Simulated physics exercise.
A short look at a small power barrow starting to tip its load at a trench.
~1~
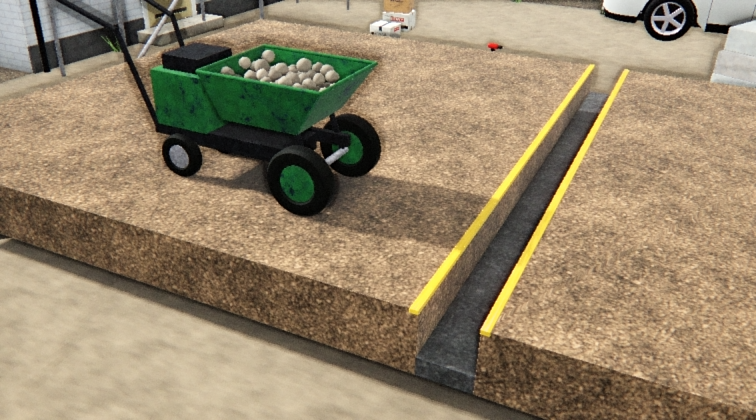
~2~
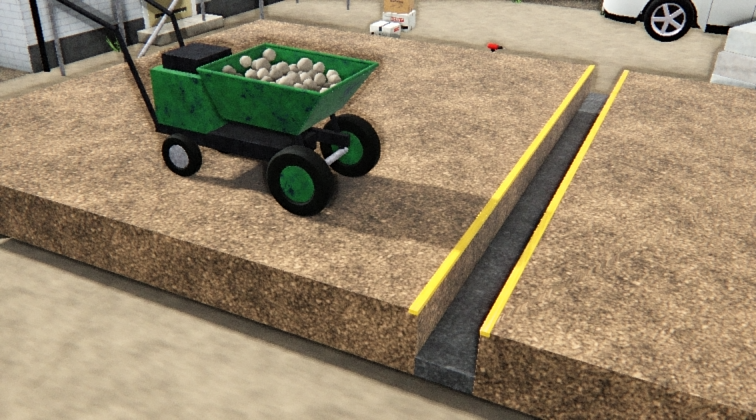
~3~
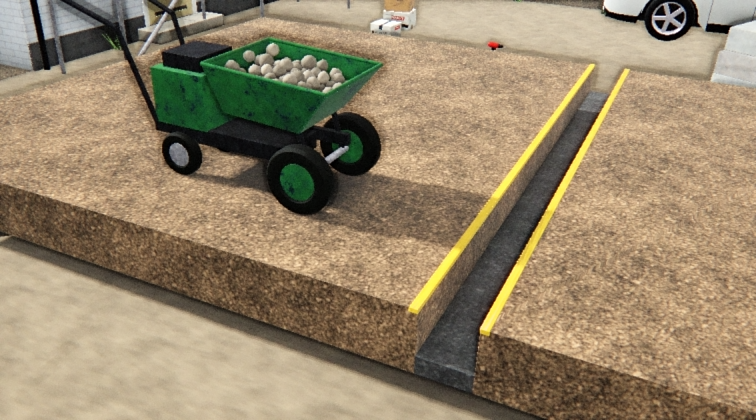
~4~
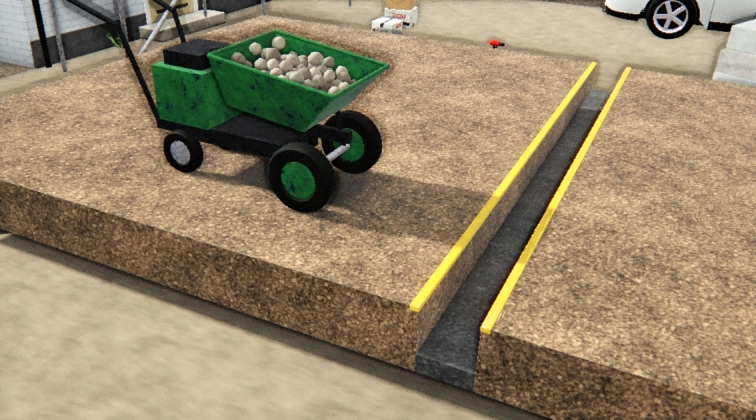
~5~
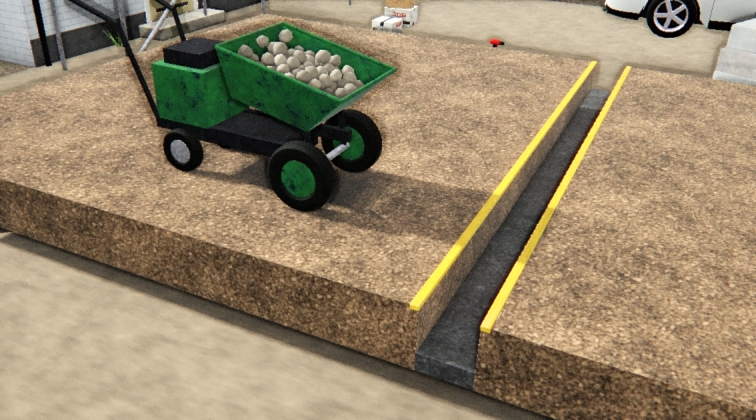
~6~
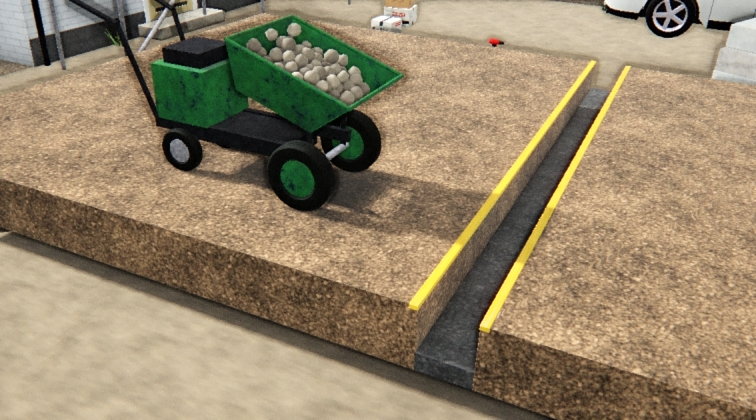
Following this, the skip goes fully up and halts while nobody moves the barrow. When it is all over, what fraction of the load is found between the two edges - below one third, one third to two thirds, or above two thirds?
Caught: Below a third.
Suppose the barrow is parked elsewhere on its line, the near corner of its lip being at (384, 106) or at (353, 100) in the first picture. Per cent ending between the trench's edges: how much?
You'd get 100 in a hundred the first time and 60 in a hundred the second.
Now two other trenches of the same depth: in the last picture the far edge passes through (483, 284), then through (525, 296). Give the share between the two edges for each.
The first try comes out at 10 percent and the second at 10 percent.
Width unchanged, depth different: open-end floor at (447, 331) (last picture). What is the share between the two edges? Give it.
I'd say around 10 in a hundred.
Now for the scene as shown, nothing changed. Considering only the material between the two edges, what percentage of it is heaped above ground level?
It works out at about 5 percent.
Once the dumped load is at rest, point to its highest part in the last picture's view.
Summit once settled: About (439, 187).
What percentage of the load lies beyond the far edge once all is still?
I'd say near 0 per cent, give or take.
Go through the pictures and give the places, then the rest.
In the first frame, lip of the skip at (320, 94), level; top of the load at (285, 83), river pebbles; first edge of the trench at (439, 276); far edge at (506, 294), the trench under half as wide as the skip, and about as deep as wide.
In the second frame, lip of the skip at (322, 95), level; top of the load at (286, 82).
In the third frame, lip of the skip at (326, 96), tipped barely; top of the load at (270, 75).
In the fourth frame, lip of the skip at (333, 97), tipped a little; top of the load at (276, 69).
In the fifth frame, lip of the skip at (341, 102), tipped a little; top of the load at (271, 60).
In the sixth frame, lip of the skip at (349, 109), tipped clearly; top of the load at (279, 55); first edge of the trench at (438, 271); far edge at (505, 290).
Soon after the last picture, skip tipped steeply; all in the skip.
A little later, skip tipped steeply; most in the skip; a small part short of the trench; a small part falling.
Later still, skip tipped right over; about a quarter in the skip; about two thirds short of the trench; a small part in or heaped over the trench; a stray few falling.
At rest, skip tipped right over; a small part in the skip; most short of the trench; a small part in or heaped over the trench; none beyond it.
